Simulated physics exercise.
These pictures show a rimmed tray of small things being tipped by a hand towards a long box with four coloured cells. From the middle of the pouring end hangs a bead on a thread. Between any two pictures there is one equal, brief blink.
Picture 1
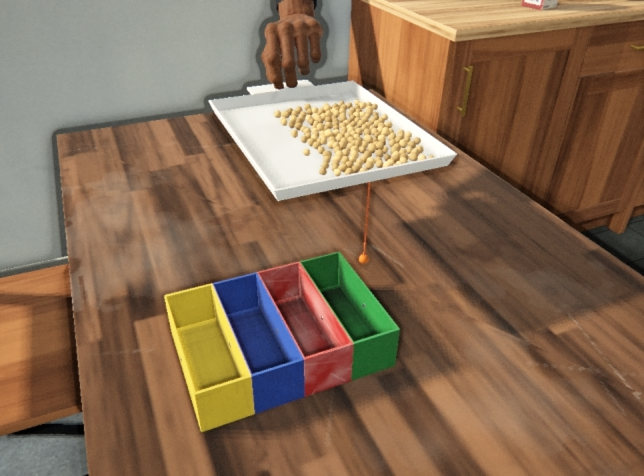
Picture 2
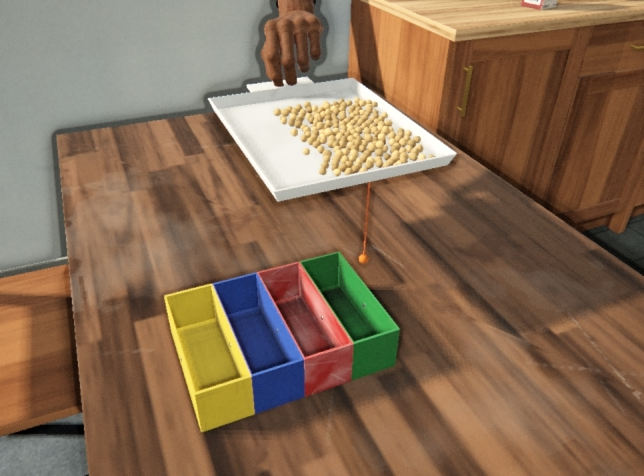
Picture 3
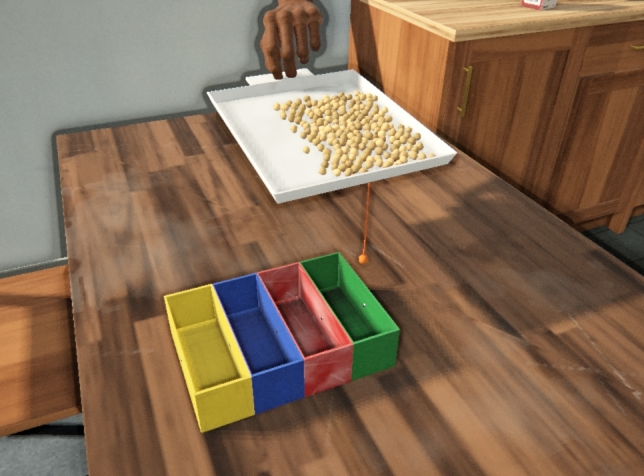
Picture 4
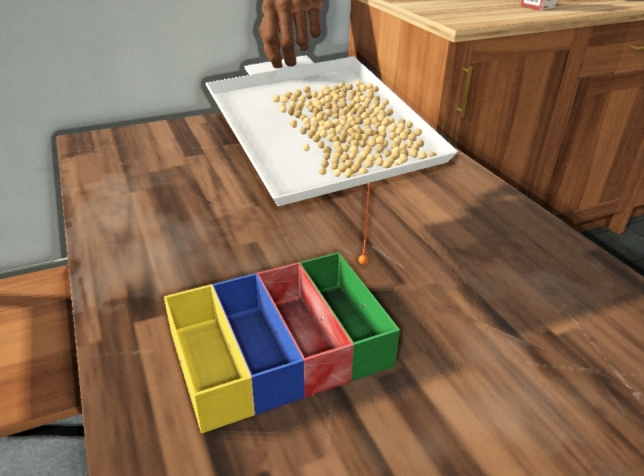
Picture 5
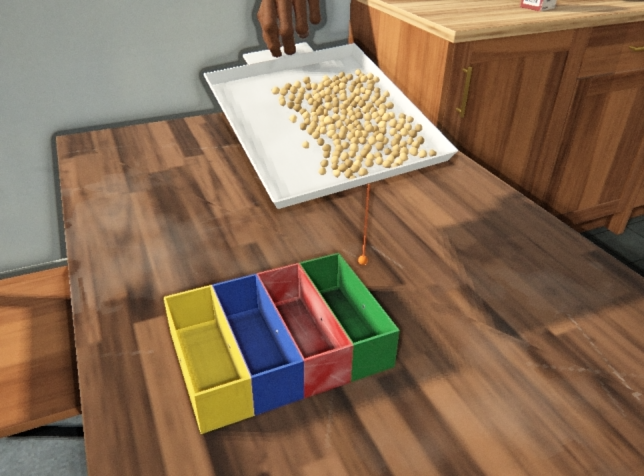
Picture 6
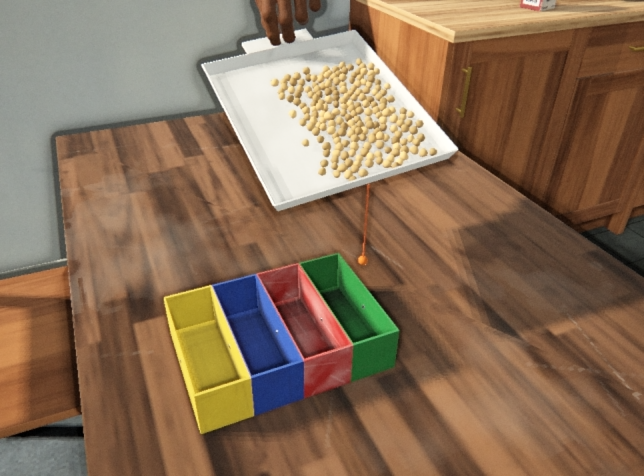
On a wooden table, a hand gradually raises the back of a white tray of chickpeas.
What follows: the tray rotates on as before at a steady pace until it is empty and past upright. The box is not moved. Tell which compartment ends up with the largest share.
The red compartment ends up with the largest share.
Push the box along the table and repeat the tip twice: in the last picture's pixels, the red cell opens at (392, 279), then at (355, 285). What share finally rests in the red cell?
It works out to 10 percent and then 20 percent.
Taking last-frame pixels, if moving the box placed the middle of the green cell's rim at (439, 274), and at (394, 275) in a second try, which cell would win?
The first time it is that yellow cell; the second time it is that blue cell.
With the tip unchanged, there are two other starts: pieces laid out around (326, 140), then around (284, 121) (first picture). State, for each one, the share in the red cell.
First case around 50 %, second case around 60 %.
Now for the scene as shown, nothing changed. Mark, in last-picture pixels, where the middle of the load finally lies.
Near (309, 337), more or less.
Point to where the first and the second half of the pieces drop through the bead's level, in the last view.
(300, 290), then (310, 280).
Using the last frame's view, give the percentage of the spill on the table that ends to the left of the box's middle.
0 in a hundred, roughly.
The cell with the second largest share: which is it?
Rank two - the green cell.
Shortly afterwards, tray tipped steeply; all but a few on the tray; only a few in the blue cell; only a few in the red cell; a little falling or outside the box.
Next, tray tipped right over; near half on the tray; near a quarter in the red cell; a little in the green cell; a little in the blue cell; near a quarter falling or outside the box.
Some moments later, tray tipped past a quarter turn; near half in the red cell; near a quarter in the green cell; a little in the blue cell; only a few in the yellow cell; a little falling or outside the box.
In the end, tray tipped past a quarter turn; near half in the red cell; near a quarter in the green cell; a little in the blue cell; only a few in the yellow cell; a little outside the box.
